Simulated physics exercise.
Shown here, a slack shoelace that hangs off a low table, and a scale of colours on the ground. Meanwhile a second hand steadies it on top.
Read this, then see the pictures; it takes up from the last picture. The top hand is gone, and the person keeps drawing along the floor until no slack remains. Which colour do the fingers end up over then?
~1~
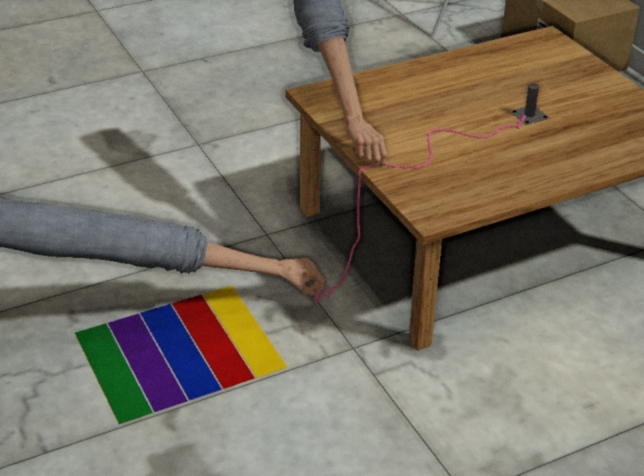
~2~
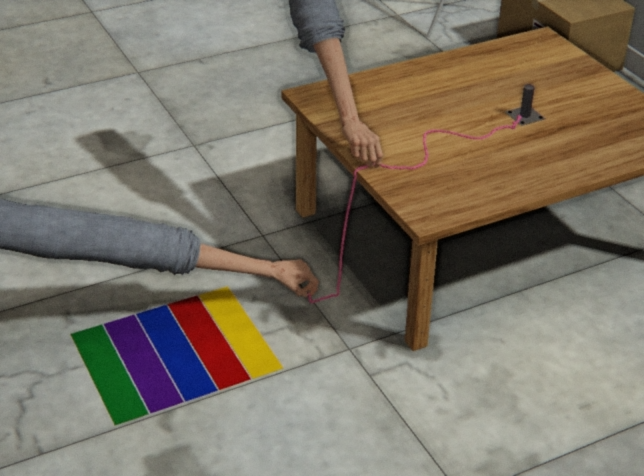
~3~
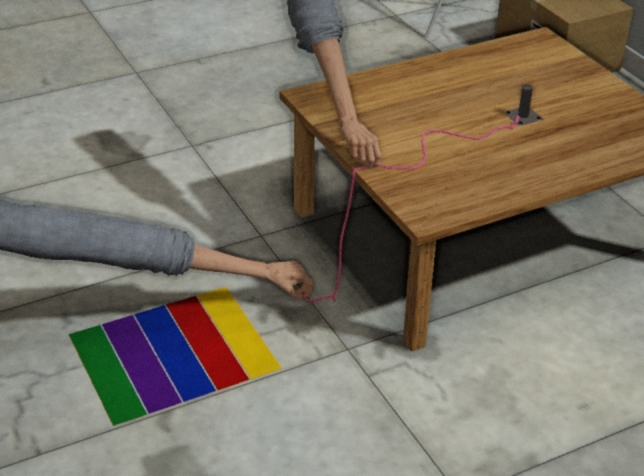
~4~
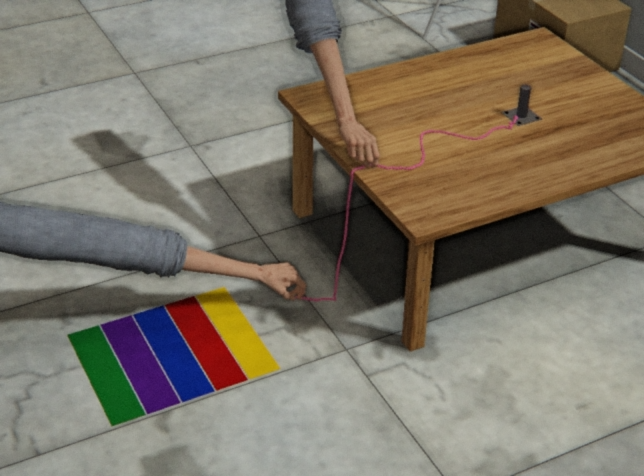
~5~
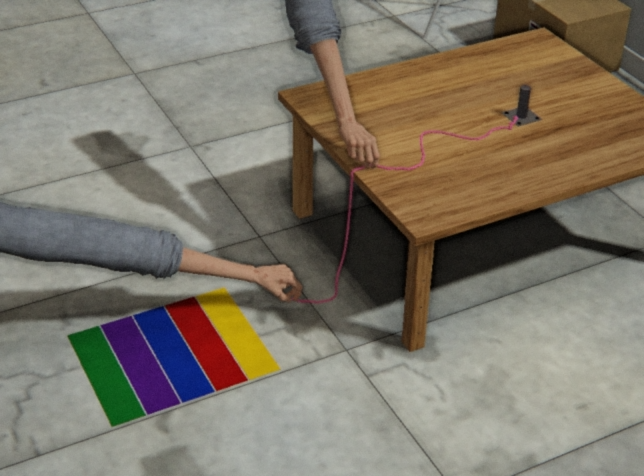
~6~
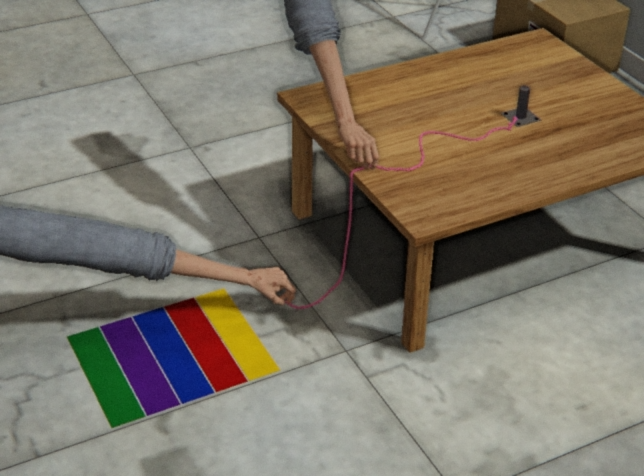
They end up over the purple strip.
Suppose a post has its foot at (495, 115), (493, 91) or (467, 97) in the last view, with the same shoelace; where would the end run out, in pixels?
About (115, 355), (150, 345) and (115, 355).
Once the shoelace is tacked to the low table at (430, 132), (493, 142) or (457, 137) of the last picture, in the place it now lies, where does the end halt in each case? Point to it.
Approximately (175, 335), (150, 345) and (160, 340), respectively.
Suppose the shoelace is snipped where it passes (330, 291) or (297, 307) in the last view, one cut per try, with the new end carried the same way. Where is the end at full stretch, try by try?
First (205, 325), then (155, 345).
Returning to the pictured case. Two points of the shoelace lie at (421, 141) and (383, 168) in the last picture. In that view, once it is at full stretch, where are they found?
The first at (398, 155), the second at (326, 193).
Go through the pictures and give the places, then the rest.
The first picture shows end (315, 292); yellow (262, 357); red (229, 367); blue (196, 378); purple (162, 390); green (127, 401).
The second picture shows end (309, 294); shoelace through (511, 127) (451, 133) (426, 158) (367, 167) (346, 225) (339, 283).
The third picture shows end (303, 295).
The fourth picture shows end (296, 297); shoelace through (507, 128) (448, 133) (423, 158) (364, 167) (346, 224) (336, 284).
The fifth picture shows end (292, 299).
The sixth picture shows end (286, 302); shoelace through (507, 129) (447, 134) (422, 159) (364, 168) (349, 225) (338, 283).
A little later, end near (199, 329); over red.
Next, end near (160, 342); over blue.
When it is tight, end near (138, 349); over purple. The purple one.
